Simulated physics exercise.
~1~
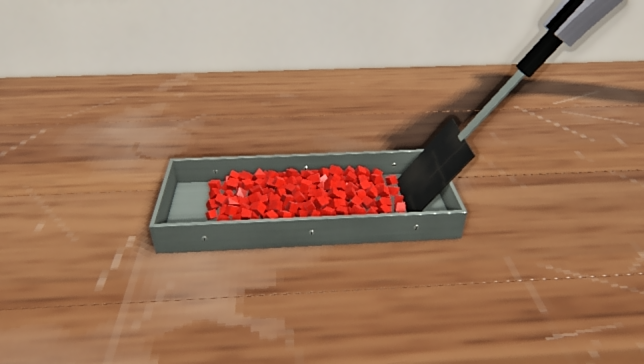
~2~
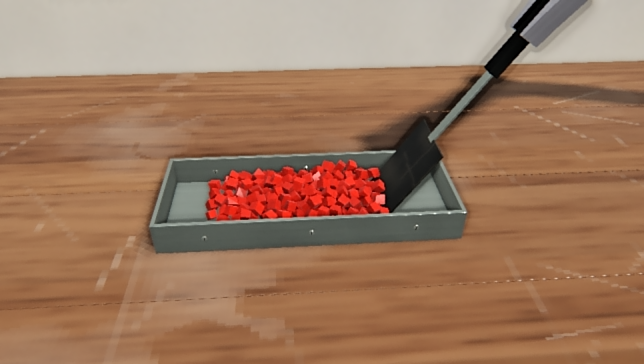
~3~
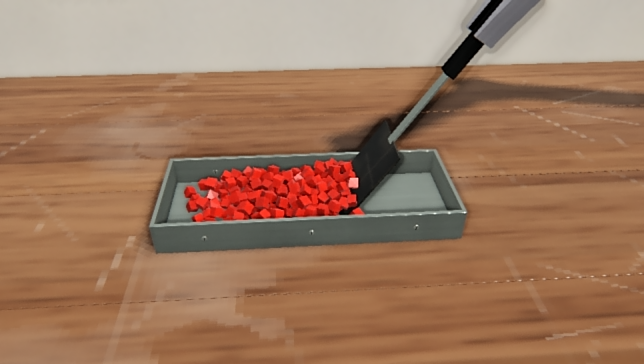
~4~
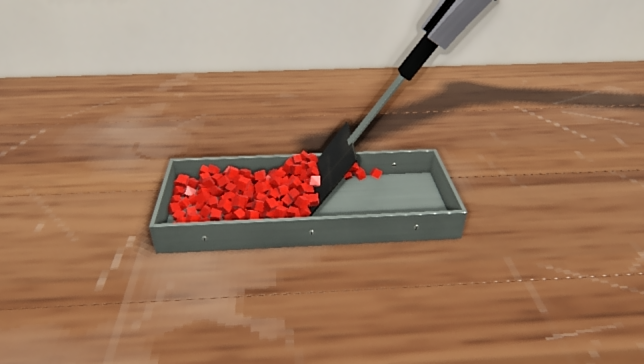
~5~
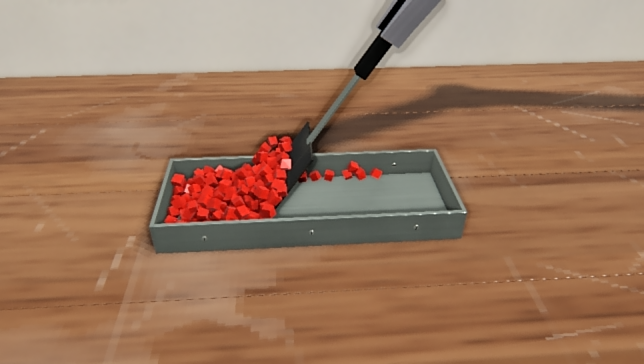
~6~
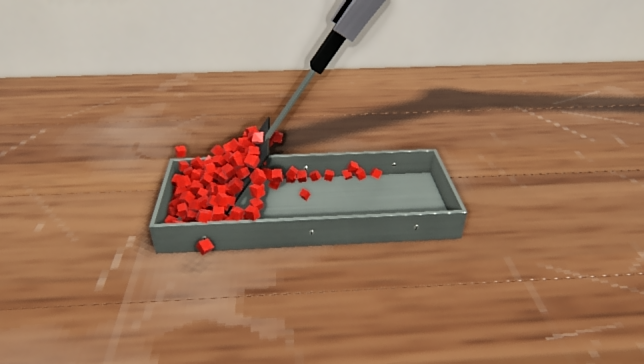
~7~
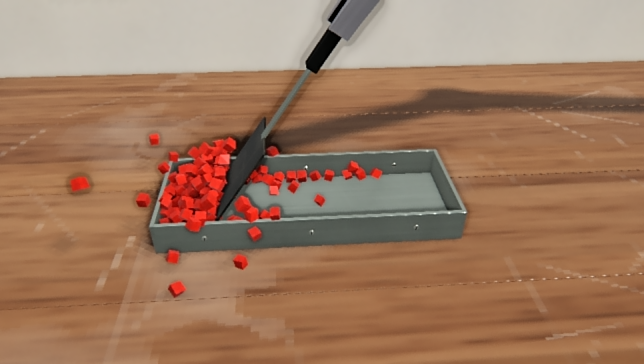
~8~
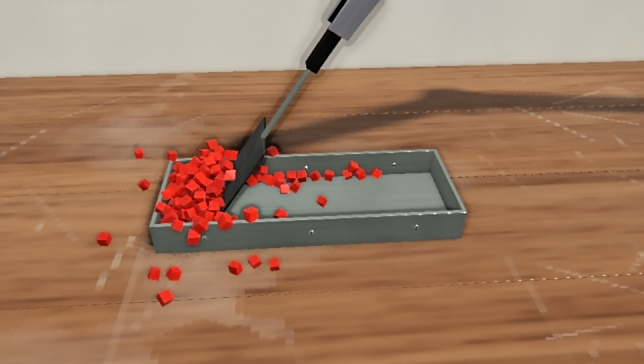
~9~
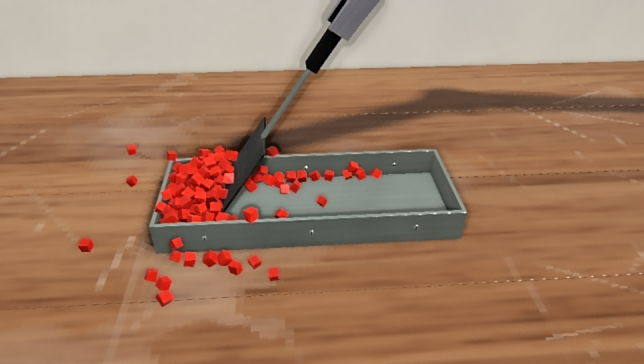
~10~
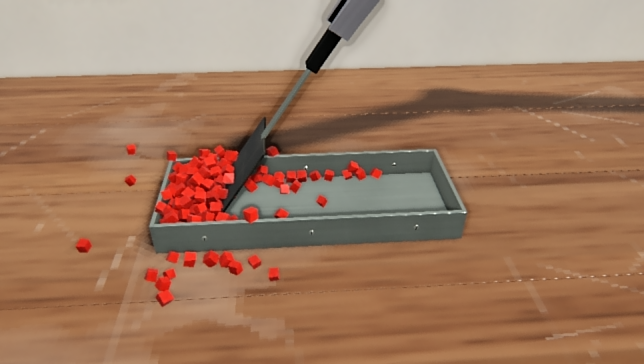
Red cubes pile up as a black turner pushes them left, and some spill out.
